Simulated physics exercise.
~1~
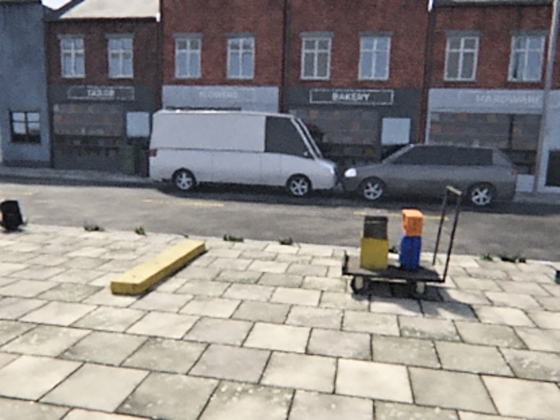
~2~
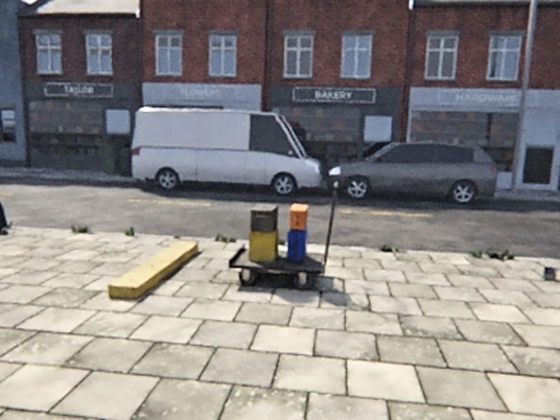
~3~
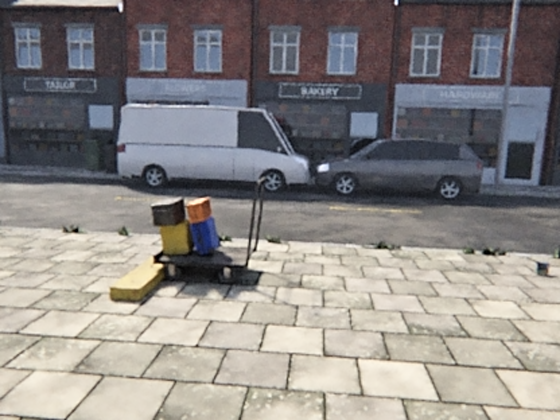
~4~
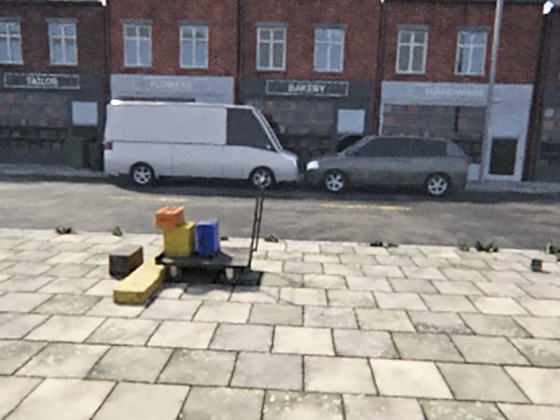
At first, a flat trolley stands on a paved area across the road from a white van and a row of brick shops, carrying a black toolbox on a yellow parcel beside an orange crate on a blue suitcase. It rolls left toward a long yellow beam lying on the paving. As it reaches the beam and stops, the toolbox shifts left over the parcel, while the crate and suitcase lean the same way. The toolbox then drops off past the beam and ends on the ground. The crate finishes on its side atop the parcel, with the suitcase upright beside it on the trolley.
